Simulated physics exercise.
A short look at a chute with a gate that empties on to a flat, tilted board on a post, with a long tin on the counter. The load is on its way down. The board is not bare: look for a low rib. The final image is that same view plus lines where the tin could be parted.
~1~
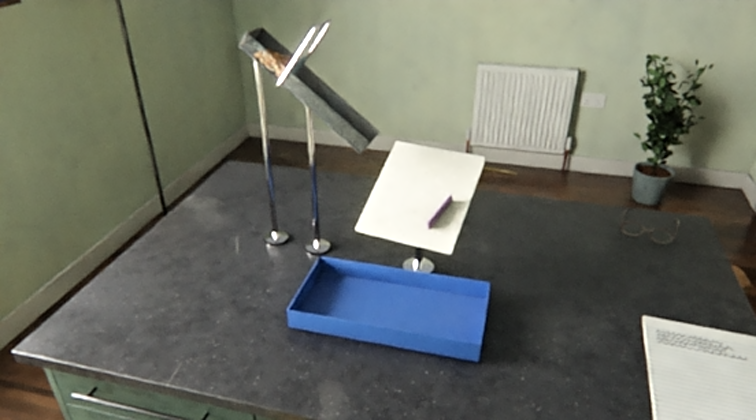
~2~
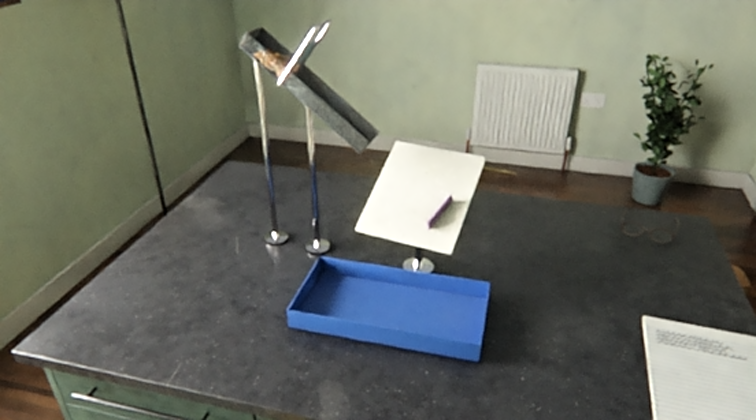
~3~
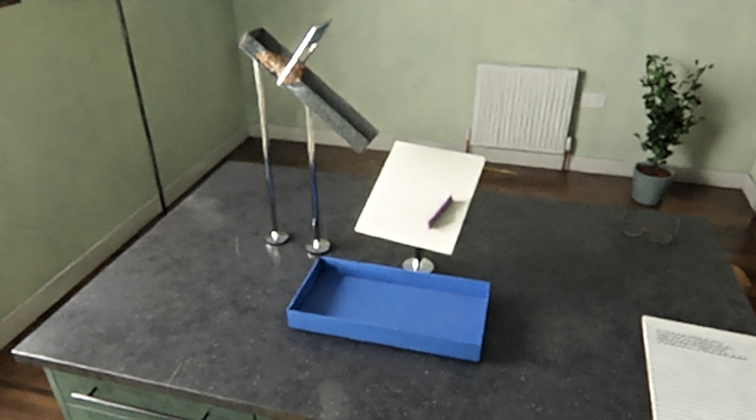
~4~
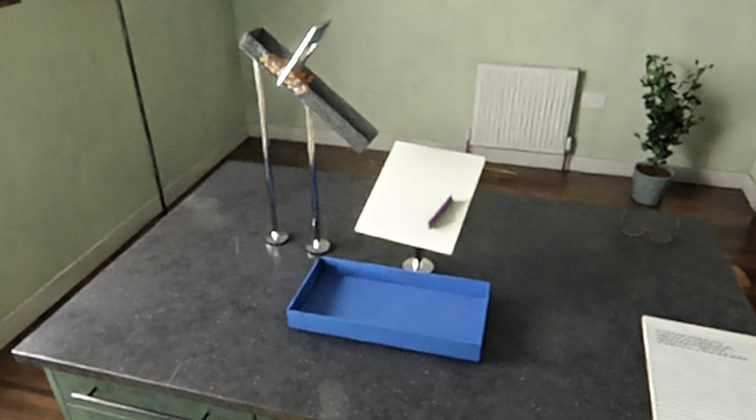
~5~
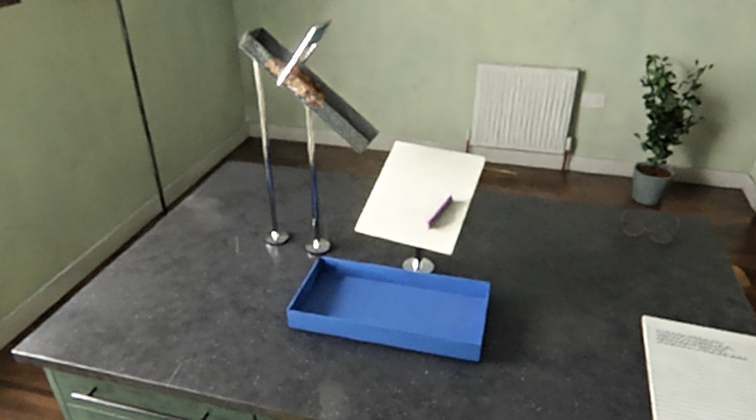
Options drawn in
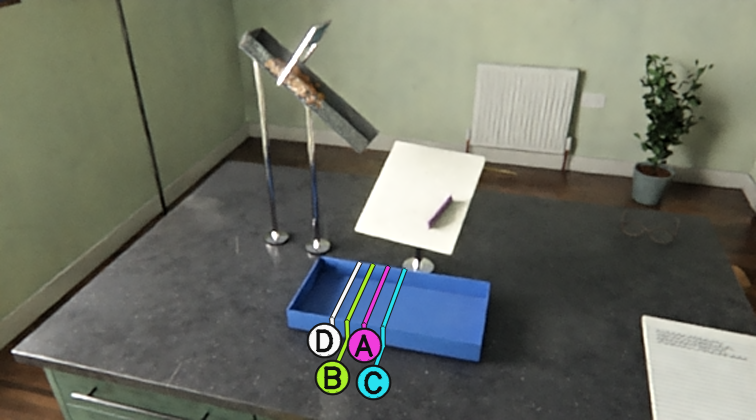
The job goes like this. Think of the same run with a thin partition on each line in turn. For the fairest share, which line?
I would pick line C.
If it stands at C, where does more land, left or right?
The right side.
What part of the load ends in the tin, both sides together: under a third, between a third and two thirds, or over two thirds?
About that: Over two thirds.
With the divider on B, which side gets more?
The right side.
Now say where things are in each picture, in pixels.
In the first picture, load behind the gate near (278, 61), roasted chickpeas; lip of the chute near (366, 148), sloping fairly steeply.
In the second picture, middle of the board near (421, 193), tilted fairly steeply; middle of its low edge near (401, 241); of its high edge near (440, 149).
In the third picture, front corners of the tin near (288, 310) and (480, 344), empty; front of the load near (296, 79).
In the fourth picture, middle of the load near (288, 71); its front near (306, 91), close to a quarter of the way to the lip; rib from (451, 194) to (427, 224).
In the fifth picture, middle of the load near (297, 79); its front near (319, 106), close to a third of the way to the lip.
On the marked copy, line A crosses the front rim at (364, 324); line B crosses the front rim at (347, 321); line C crosses the front rim at (383, 327); line D crosses the front rim at (332, 318).
With A, of what is caught, a small share on the left of the divider, all but a few on the right.
With B, of what is caught, only a few on the left of the divider, all but a few on the right.
With C, of what is caught, close to a third on the left of the divider, close to two thirds on the right.
With D, of what is caught, none at all on the left of the divider, the whole lot on the right.
